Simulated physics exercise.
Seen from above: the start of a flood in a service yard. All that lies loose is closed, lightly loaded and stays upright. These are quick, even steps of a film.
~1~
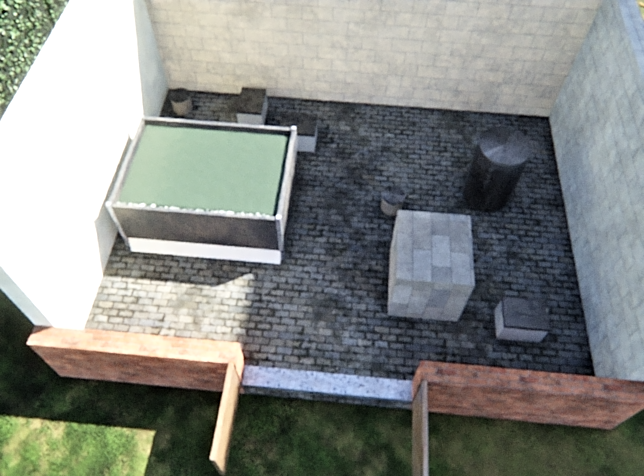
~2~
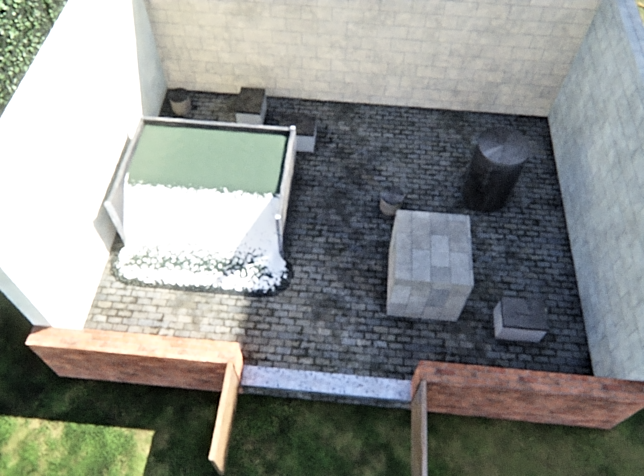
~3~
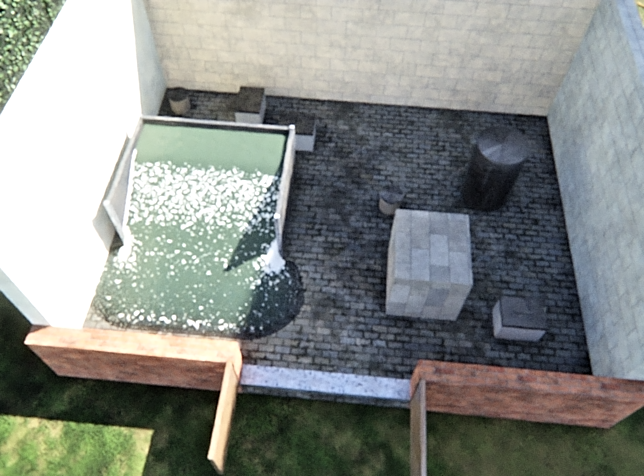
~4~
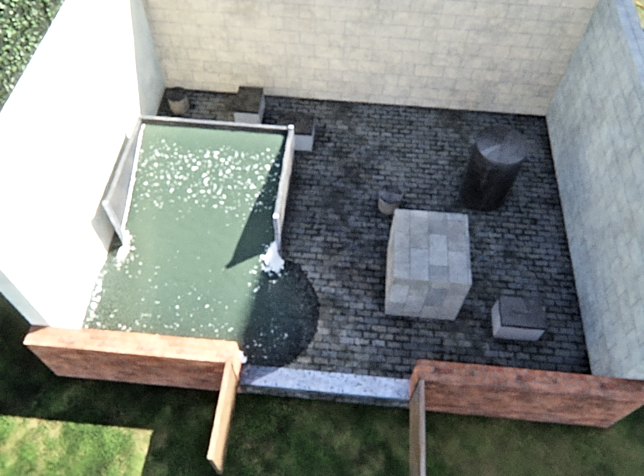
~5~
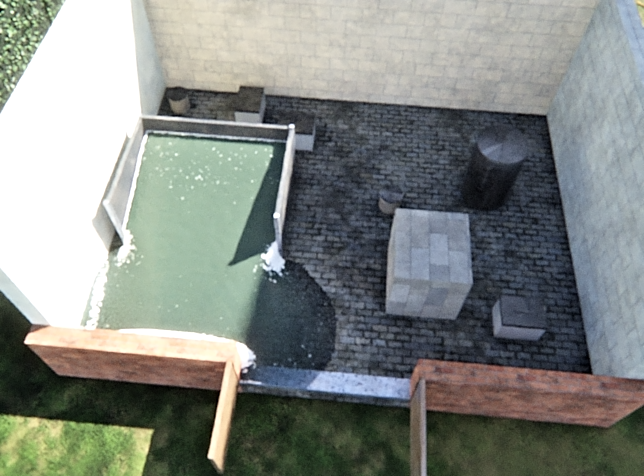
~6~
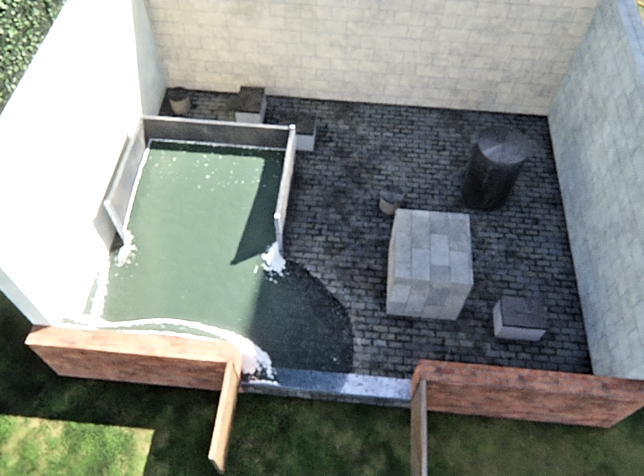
Walled, paved service yard from above, green water pouring from an opened tank and spreading across the left side, loose objects staying still.
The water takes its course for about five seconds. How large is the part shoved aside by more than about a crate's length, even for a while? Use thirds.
It is one to two thirds.
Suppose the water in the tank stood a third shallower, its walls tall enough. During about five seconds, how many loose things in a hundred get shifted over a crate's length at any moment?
Close to 40 %.
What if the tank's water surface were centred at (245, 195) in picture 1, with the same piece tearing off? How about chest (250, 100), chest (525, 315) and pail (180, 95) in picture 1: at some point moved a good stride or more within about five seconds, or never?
In that order: Pushed that far, less than that, shifted that much.
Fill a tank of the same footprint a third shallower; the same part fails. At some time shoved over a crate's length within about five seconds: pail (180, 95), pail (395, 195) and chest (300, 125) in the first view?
One after the other: Moved that far, pushed that far, not that far.
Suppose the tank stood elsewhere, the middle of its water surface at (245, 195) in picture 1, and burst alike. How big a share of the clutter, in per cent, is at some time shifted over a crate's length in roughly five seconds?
About 60 per cent.
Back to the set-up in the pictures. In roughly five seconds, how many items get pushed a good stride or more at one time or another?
3 of them.
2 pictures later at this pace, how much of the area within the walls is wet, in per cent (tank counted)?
Close to 30 %.
A moment on, 0 of 5 are well off their spots; 0 afloat.
Next, 0 of 5 are well off their spots; 0 afloat.
Later, 3 of 5 are well off their spots; 0 afloat.
In the end, 3 of 5 are well off their spots, and 3 have been at some point; 1 afloat.
